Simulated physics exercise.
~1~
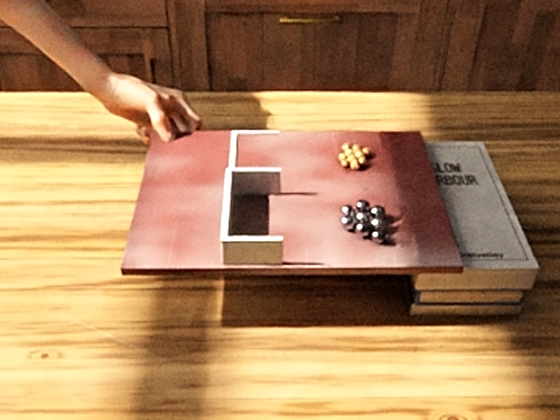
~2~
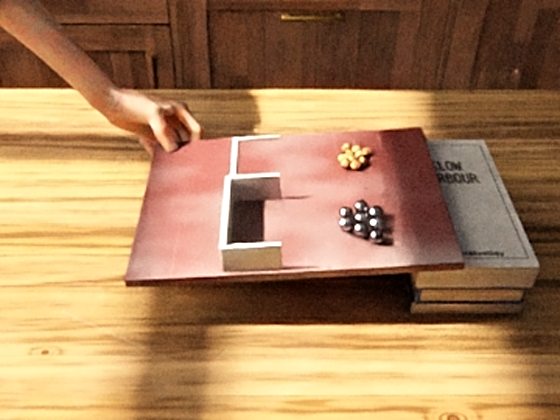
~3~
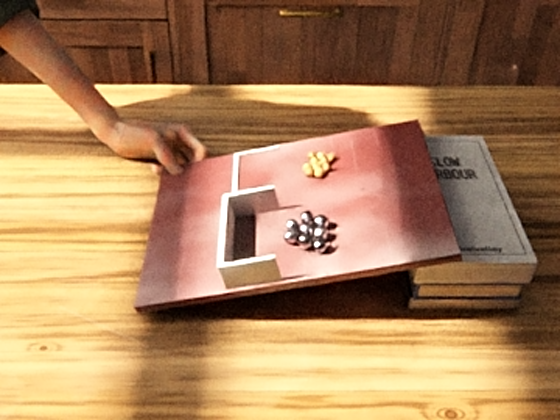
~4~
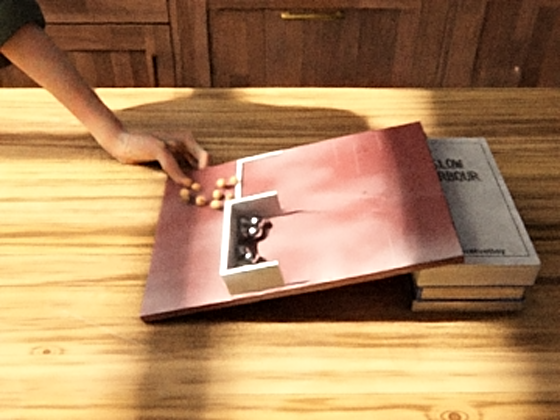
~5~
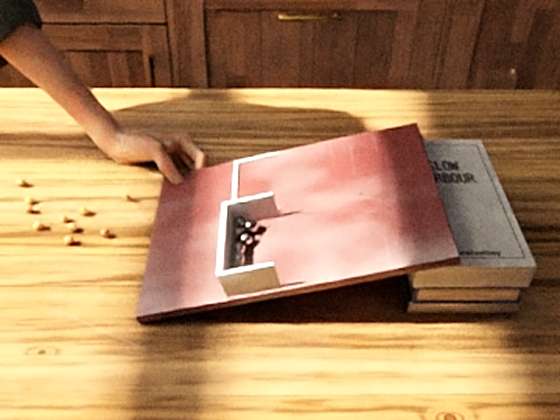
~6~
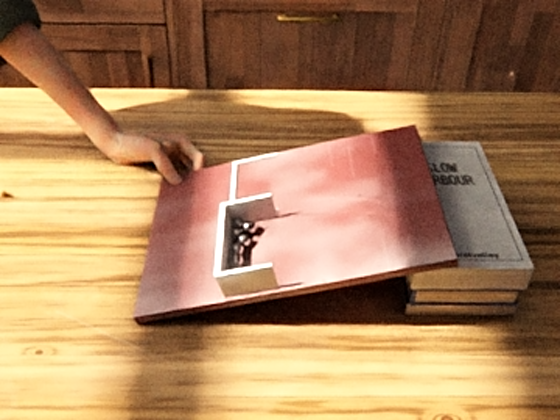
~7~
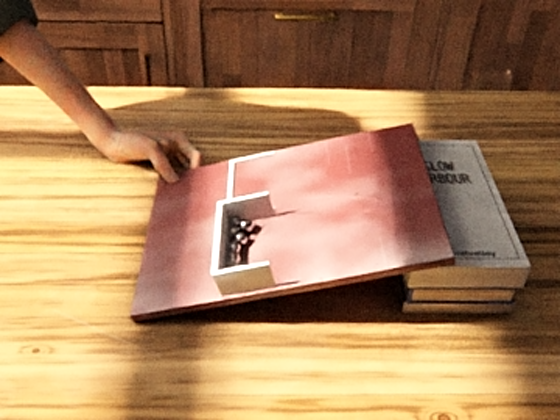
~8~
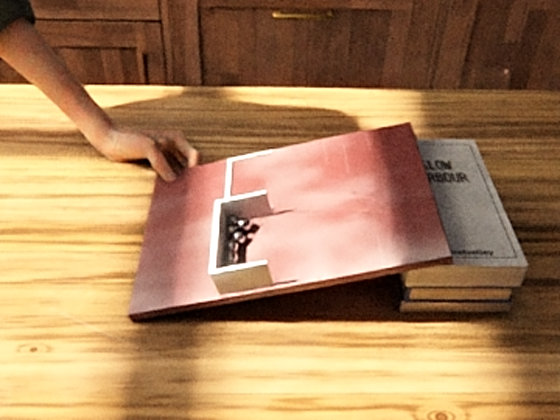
A red board lies across a wooden table, seen from above and in front, its right end propped on stacked grey books and its left end held by a hand. Toward the right sit a cluster of orange-tan pieces at the back and dark, shiny balls nearer the viewer, with pale strips standing mid-board. The hand lowers the left end, and both clusters slide left down the slope. The dark balls stop inside the nearer, bracket-shaped strip, while the tan pieces pass the farther one, spill onto the table and leave view at left. The board stays tilted, the dark balls still gathered there.
